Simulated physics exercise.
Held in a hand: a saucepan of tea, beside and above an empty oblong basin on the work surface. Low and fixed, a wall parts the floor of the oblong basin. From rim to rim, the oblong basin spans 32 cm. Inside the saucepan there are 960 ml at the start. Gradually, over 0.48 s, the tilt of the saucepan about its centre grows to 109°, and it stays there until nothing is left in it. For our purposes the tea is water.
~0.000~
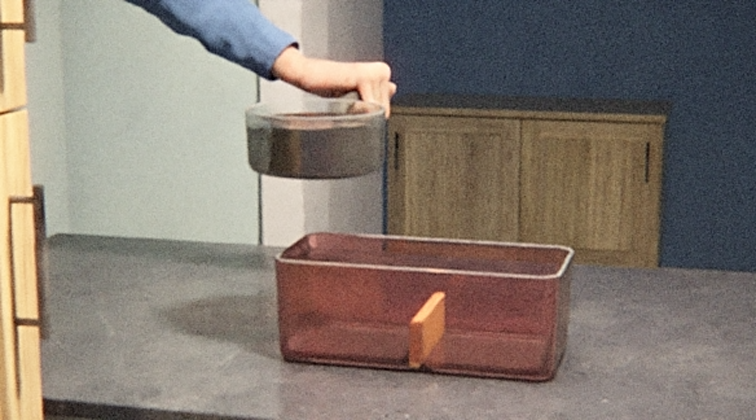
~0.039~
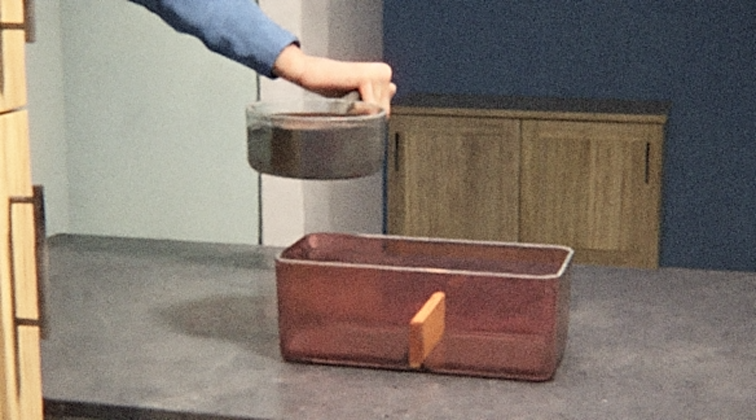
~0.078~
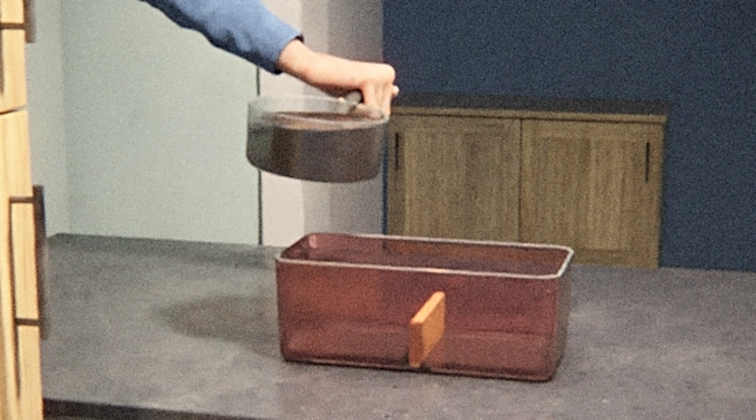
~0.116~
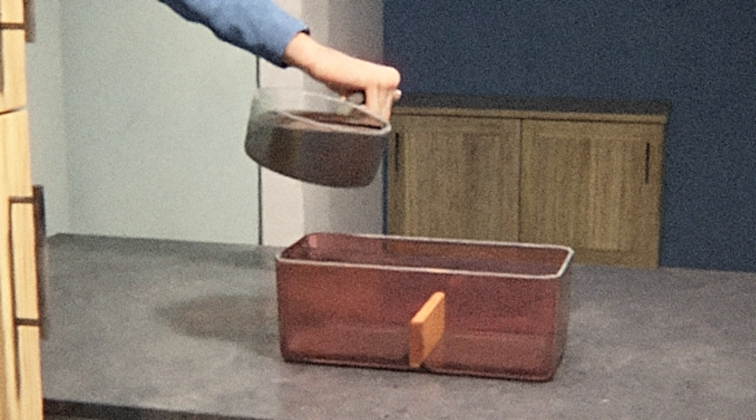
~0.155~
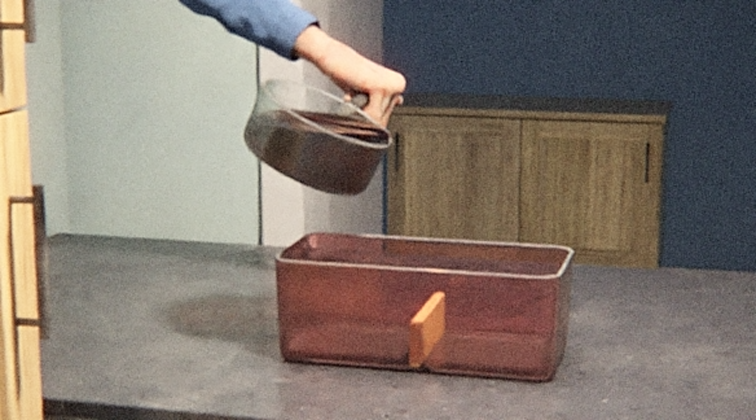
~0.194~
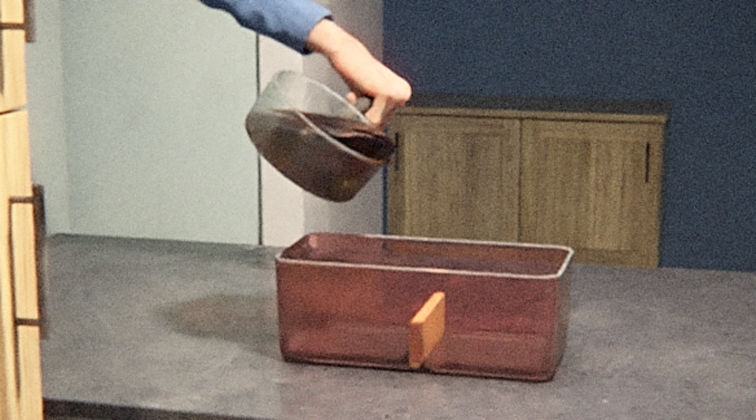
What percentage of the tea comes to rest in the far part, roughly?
28 %.
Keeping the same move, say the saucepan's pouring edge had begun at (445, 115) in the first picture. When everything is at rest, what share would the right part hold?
70 %.
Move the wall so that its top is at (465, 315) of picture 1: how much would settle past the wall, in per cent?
25 per cent.
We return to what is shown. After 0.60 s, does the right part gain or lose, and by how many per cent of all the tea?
A gain, roughly 4.
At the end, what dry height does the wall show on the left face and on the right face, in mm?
Left about 22 mm, right about 38 mm.
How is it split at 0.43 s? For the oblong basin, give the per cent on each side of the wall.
Left roughly 32, right roughly 18.
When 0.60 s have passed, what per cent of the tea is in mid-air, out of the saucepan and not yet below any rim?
Estimate: Around 12 per cent.
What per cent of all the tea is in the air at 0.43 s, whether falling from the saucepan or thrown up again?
Roughly 36 %.
By 0.43 s the tilt is 106° and 13 per cent is still to pour, 33 is left of the wall and 17 right of it.
By 0.60 s the tilt is 109° and 2 per cent is still to pour, 62 is left of the wall and 24 right of it.
By 0.78 s the tilt is 109° and 0 per cent is still to pour, 53 is left of the wall and 26 right of it.
By 0.98 s the tilt is 109° and 0 per cent is still to pour, 63 is left of the wall and 27 right of it.
At rest 62 per cent lies left of the wall, 28 right of it and 11 outside.
